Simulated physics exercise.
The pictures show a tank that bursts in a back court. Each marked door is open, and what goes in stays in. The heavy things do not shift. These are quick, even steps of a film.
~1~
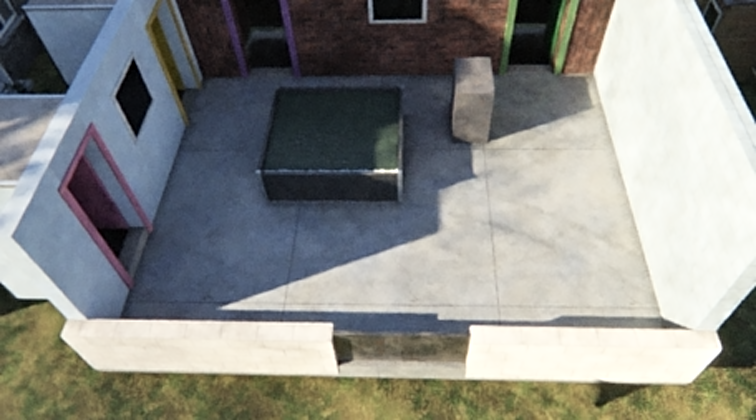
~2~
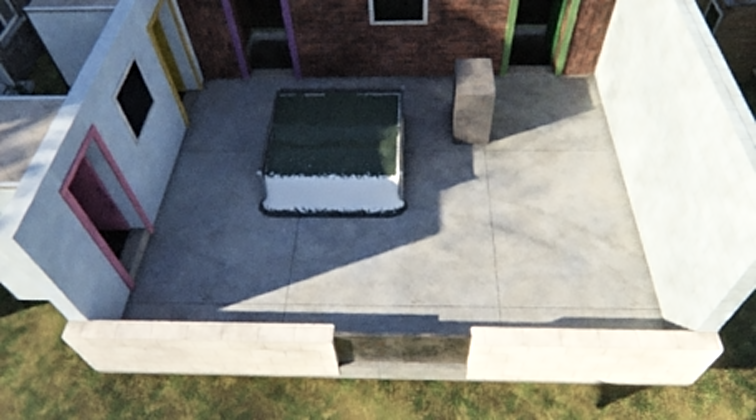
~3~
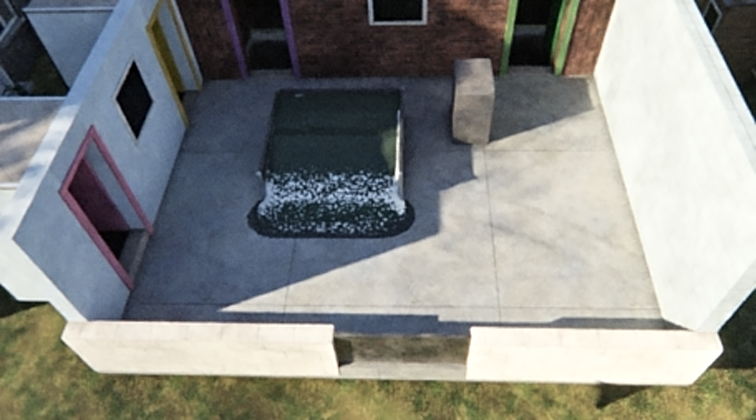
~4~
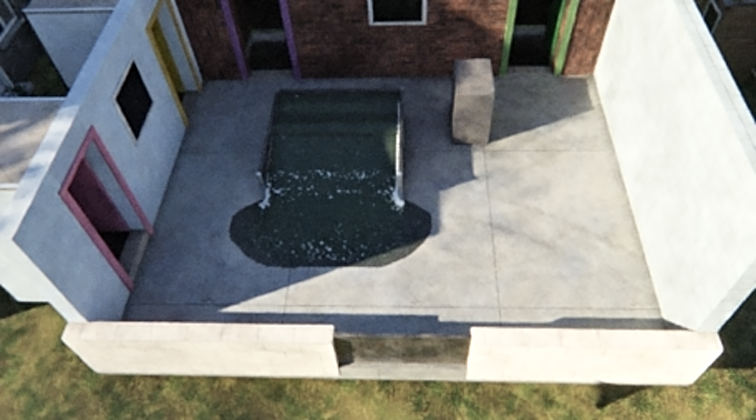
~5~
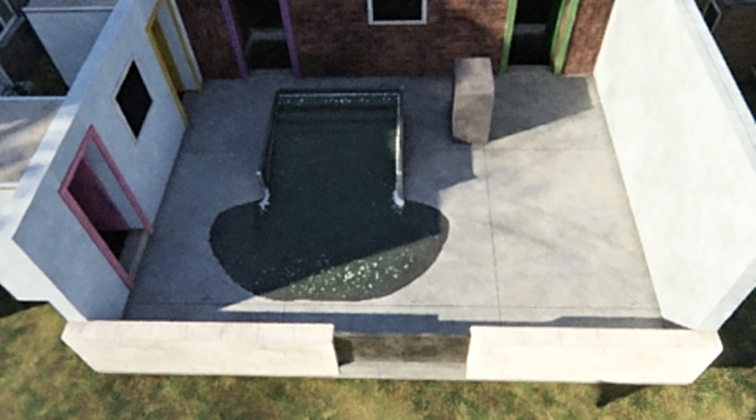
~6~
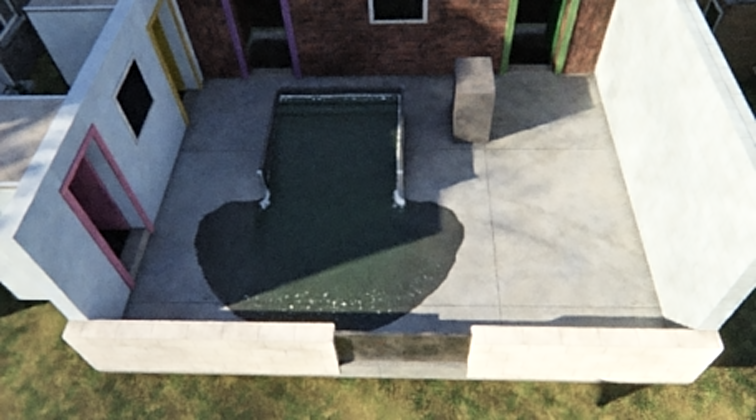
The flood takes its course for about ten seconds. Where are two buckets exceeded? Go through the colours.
One by one: The green door floods; the pink door holds within the limit; the purple door floods; the yellow door floods.
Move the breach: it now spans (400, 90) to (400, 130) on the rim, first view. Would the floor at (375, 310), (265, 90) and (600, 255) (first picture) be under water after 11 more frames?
In that order: Not flooded, dry, under water.
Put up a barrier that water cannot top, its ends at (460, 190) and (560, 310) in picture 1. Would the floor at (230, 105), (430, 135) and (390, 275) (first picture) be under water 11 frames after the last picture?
In that order: No water, no water, flooded.
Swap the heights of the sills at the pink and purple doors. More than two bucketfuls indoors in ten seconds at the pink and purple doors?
In short: Pink takes more, purple keeps below it.
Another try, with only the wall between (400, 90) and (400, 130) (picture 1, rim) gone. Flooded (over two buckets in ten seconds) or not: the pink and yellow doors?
My reading: The pink door keeps below it; the yellow door goes over.
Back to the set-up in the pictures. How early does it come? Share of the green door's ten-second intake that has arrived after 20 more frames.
Roughly 0 per cent.
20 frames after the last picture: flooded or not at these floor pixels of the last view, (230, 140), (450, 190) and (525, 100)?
As listed: Free of water, not flooded, clear.
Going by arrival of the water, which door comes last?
Last comes the green door.
A moment on, water covers 30 % of the floor; the green door not reached, the pink door not reached, the purple door not reached, the yellow door not reached.
Next, water covers 35 % of the floor; the green door not reached, the pink door wet at the sill, nothing in, the purple door not reached, the yellow door not reached.
Then, water covers 50 % of the floor; the green door not reached, the pink door wet at the sill, nothing in, the purple door not reached, the yellow door not reached.
Later, water covers 85 % of the floor; the green door under two buckets in, the pink door under two buckets in, the purple door over two buckets in, the yellow door under two buckets in.
In the end, water covers 100 % of the floor; the green door over two buckets in, the pink door under two buckets in, the purple door far over two buckets in, the yellow door over two buckets in.
